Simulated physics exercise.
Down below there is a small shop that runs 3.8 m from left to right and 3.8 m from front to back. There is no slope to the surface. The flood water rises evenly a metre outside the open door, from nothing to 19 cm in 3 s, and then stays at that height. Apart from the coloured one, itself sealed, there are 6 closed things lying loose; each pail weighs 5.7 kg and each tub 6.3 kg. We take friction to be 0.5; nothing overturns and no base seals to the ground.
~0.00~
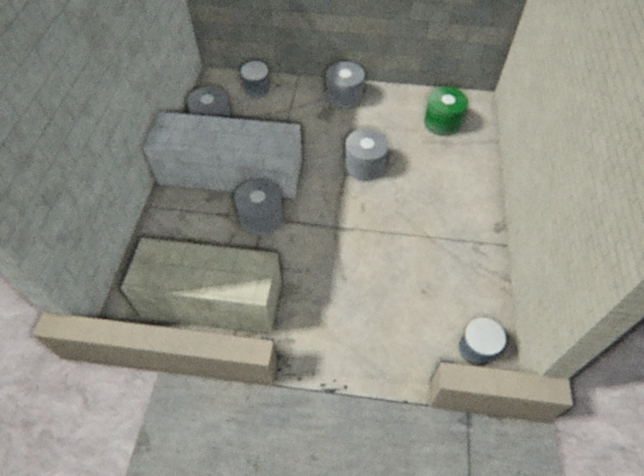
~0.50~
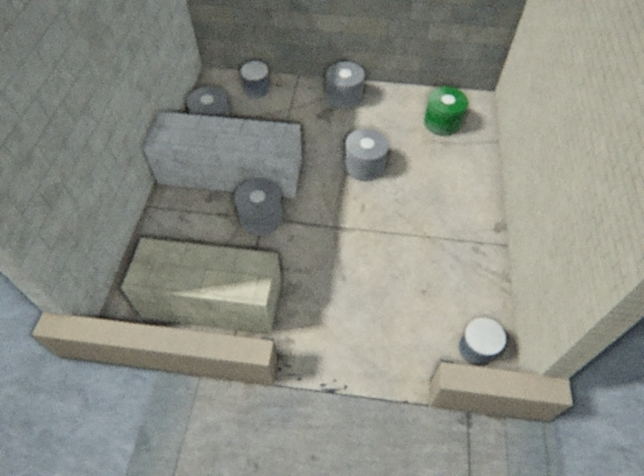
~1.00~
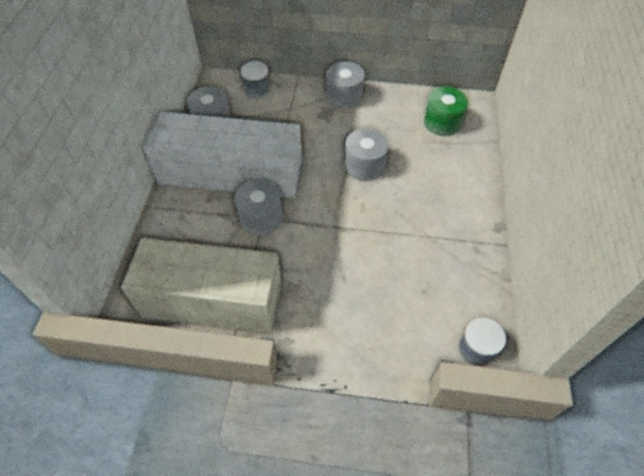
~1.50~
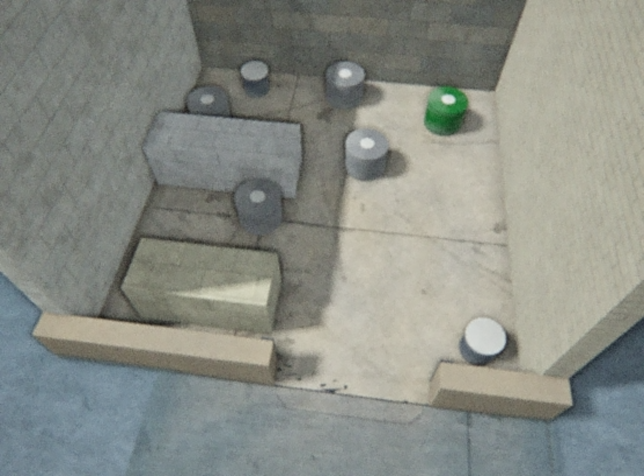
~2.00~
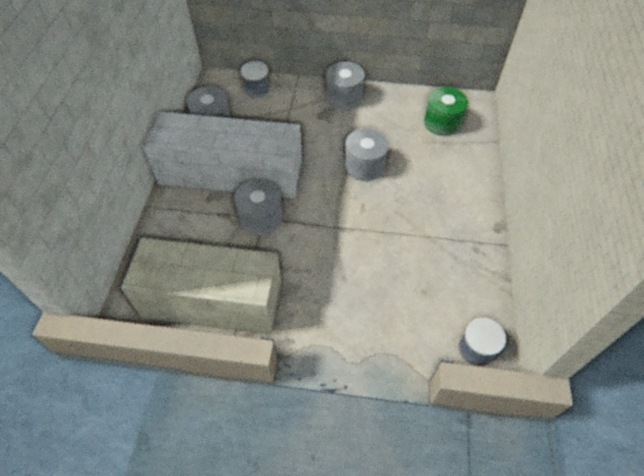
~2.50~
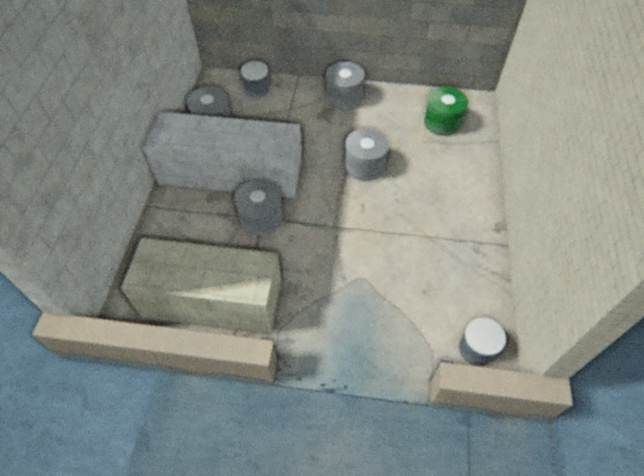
The footage shows a small walled space holding grey cylinders, blocks and a green tub, seen from above, as bluish water spreads across the ground outside and then passes through the front opening onto the floor; the objects stay still.
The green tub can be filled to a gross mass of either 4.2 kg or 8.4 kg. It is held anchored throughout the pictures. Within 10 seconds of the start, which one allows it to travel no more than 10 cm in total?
Both options fail.
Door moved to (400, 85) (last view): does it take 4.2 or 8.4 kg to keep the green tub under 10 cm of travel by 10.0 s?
Answer: No option succeeds.
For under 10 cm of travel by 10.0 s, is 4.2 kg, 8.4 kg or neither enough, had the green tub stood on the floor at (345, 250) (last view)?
No load works.
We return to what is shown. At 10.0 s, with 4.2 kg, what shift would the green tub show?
Close to 60 centimetres.
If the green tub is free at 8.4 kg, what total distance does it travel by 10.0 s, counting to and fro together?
The distance adds up to about 120 cm.
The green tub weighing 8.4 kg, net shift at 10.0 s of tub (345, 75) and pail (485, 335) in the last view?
They sit 100 cm and 0 cm away, in the order given.
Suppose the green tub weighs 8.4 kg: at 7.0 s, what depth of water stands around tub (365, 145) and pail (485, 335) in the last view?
I'd estimate 12 cm for the first and 2 cm for the second.
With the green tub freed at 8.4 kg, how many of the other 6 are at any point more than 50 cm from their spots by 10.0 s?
I make that 5.
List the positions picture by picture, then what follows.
In the first picture, the green tub at (448, 100) rests on the ground; 0.0 m2 under water; 0 of 7 have shifted.
In the second picture, the green tub at (448, 100) rests on the ground; 0.0 m2 under water; 0 of 7 have shifted.
In the third picture, the green tub at (448, 100), on the bottom; 0.0 m2 under water; 0 of 7 have shifted.
In the fourth picture, the green tub at (448, 100), on the bottom; 0.0 m2 under water; 0 of 7 have shifted.
In the fifth picture, the green tub at (448, 100) rests on the ground; water covers 0.1 m2; 0 of 7 have shifted.
In the sixth picture, the green tub at (448, 100) rests on the ground; water covers 0.8 m2; 0 of 7 have shifted.
After 3.5 s the green tub would be 0 cm from its start with 4.2 kg and 0 cm from its start with 8.4 kg; 0 cm of water round it then.
After 4.5 s the green tub would be 2 cm from its start with 4.2 kg and 0 cm from its start with 8.4 kg; 2 cm of water round it then.
After 7.0 s the green tub would be 9 cm from its start with 4.2 kg and 19 cm from its start with 8.4 kg; 13 cm of water round it then.
After 10.0 s the green tub would be 60 cm from its start with 4.2 kg and 37 cm from its start with 8.4 kg; 12 cm of water round it then.
